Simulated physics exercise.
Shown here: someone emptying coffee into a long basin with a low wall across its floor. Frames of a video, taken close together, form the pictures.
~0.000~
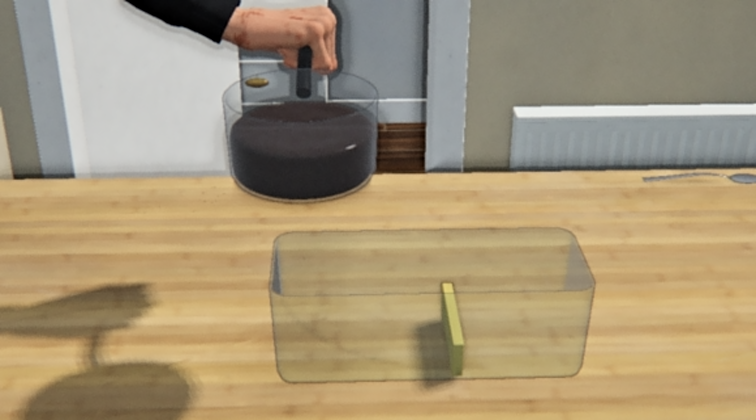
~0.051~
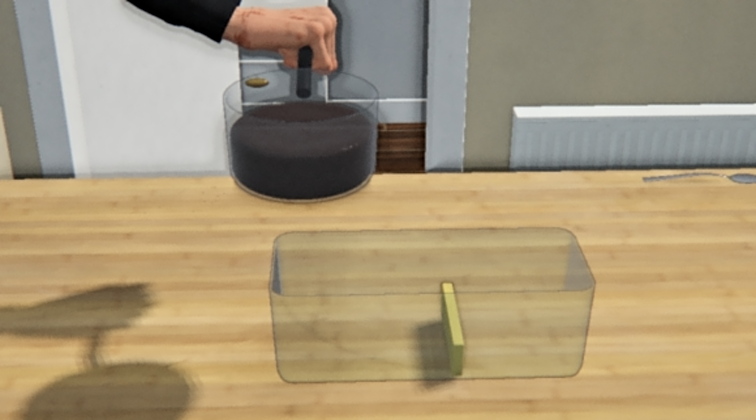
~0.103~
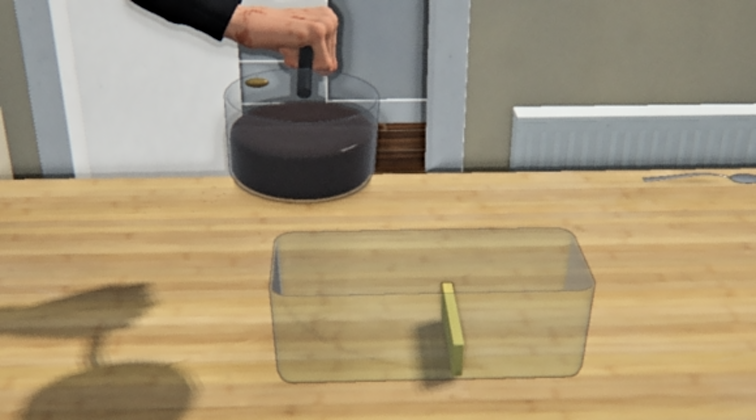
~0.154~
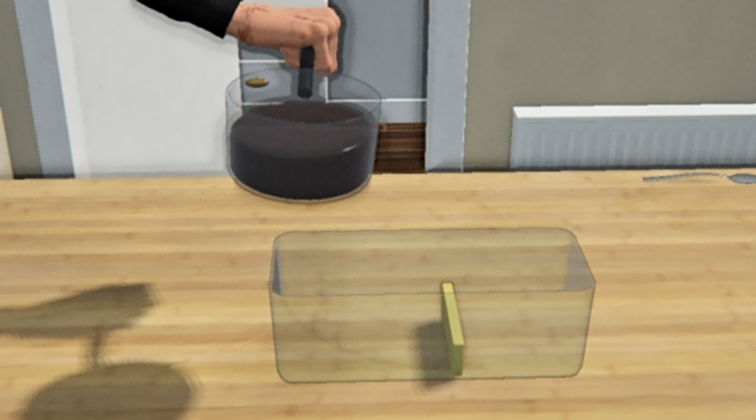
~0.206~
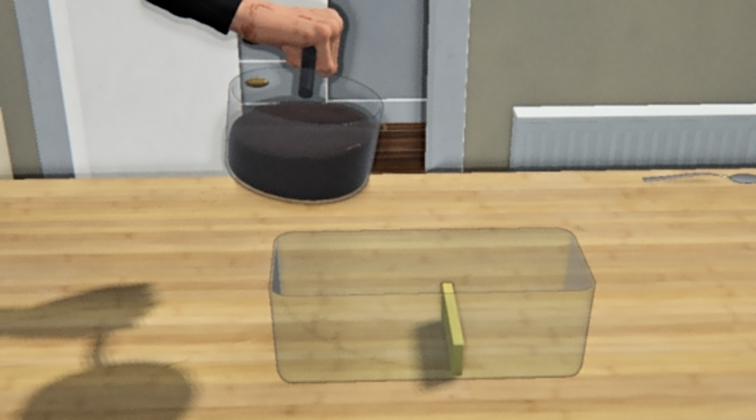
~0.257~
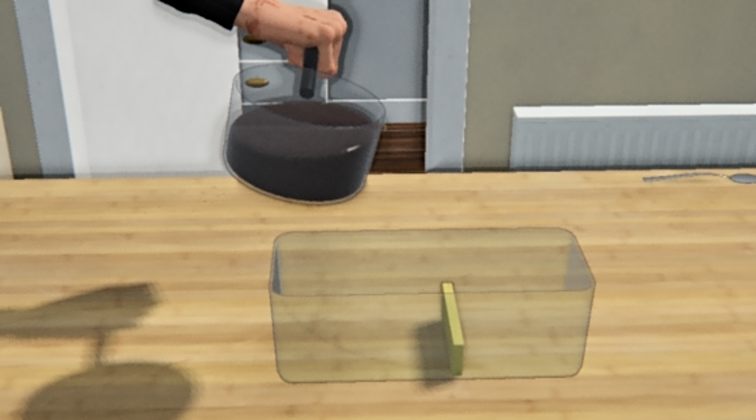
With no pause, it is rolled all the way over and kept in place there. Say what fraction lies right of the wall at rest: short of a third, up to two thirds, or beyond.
The quantity right of the wall will come in below one third.
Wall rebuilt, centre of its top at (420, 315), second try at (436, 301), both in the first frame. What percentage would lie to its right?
In order, some 55 and 35 in a hundred.
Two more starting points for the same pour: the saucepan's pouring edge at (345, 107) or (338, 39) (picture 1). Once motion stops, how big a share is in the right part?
In order: Close to 10 and 5 percent.
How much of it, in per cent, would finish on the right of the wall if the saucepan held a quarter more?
About 35 percent.
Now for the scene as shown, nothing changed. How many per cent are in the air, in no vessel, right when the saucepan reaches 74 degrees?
Around 30 %.
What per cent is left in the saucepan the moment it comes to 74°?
It works out to close to 65 percent.
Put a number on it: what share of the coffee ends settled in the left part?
Roughly 80 per cent.
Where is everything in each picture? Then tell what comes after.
In the first frame, tilt 0°; pouring edge (377, 95); surface from (230, 126) to (373, 124); the long basin's rim runs from (273, 265) to (584, 259); the wall's top is at (452, 314).
In the second frame, tilt 1°; pouring edge (377, 96); surface from (230, 126) to (373, 124).
In the third frame, tilt 2°; pouring edge (378, 98); surface from (231, 126) to (373, 125).
In the fourth frame, tilt 5°; pouring edge (380, 101); surface from (230, 126) to (375, 126).
In the fifth frame, tilt 9°; pouring edge (382, 106); surface from (231, 126) to (375, 127).
In the sixth frame, tilt 13°; pouring edge (384, 112); surface from (230, 125) to (376, 126).
A moment on, the saucepan is tipped part way and 63 per cent is still to pour, 6 is left of the wall and 0 right of it.
Next, the saucepan is tipped right over and 8 per cent is still to pour, 66 is left of the wall and 14 right of it.
Then the saucepan is tipped right over and 0 per cent is still to pour, 81 is left of the wall and 16 right of it.
Later the saucepan is tipped right over and 0 per cent is still to pour, 81 is left of the wall and 16 right of it.
In the end 81 per cent lies left of the wall, 16 right of it and 3 outside.
